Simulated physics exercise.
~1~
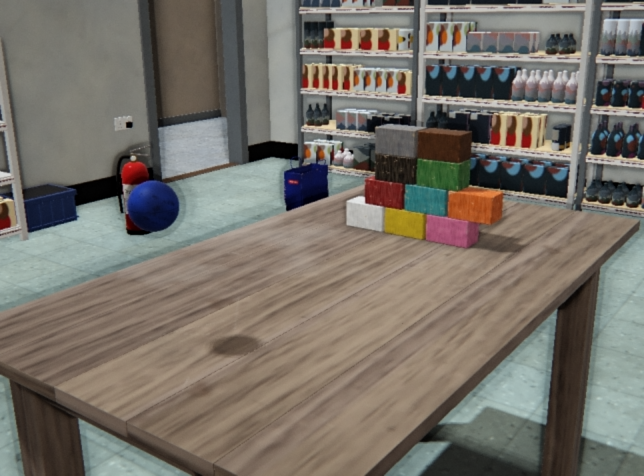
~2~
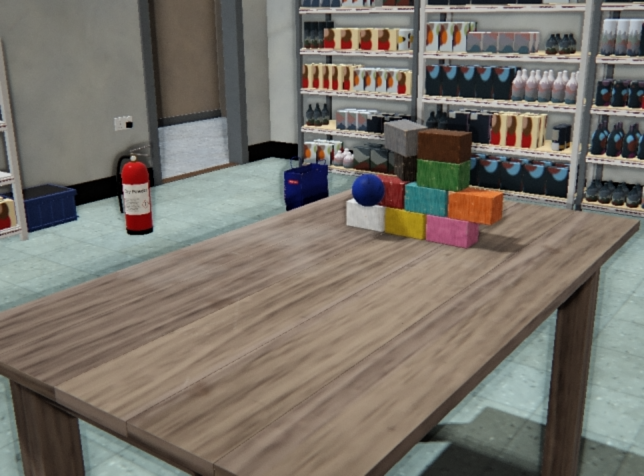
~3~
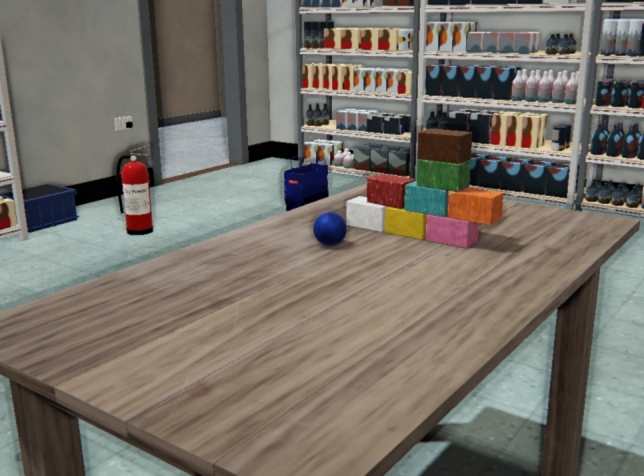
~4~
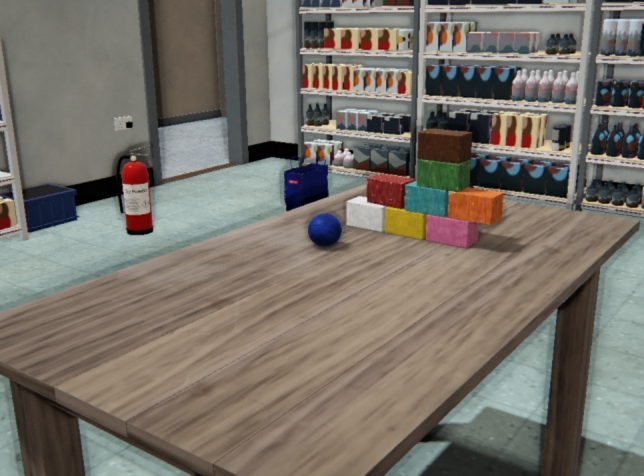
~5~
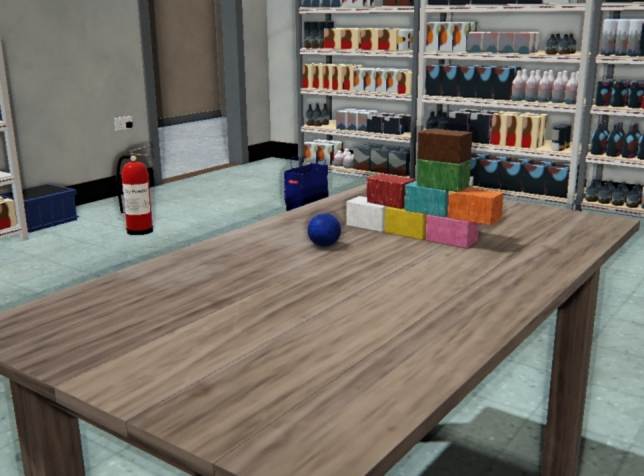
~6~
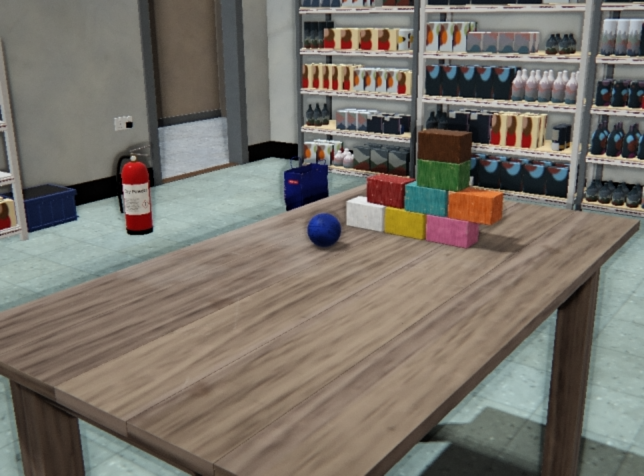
On a wooden table, a blue ball knocks black and grey blocks from a stack.
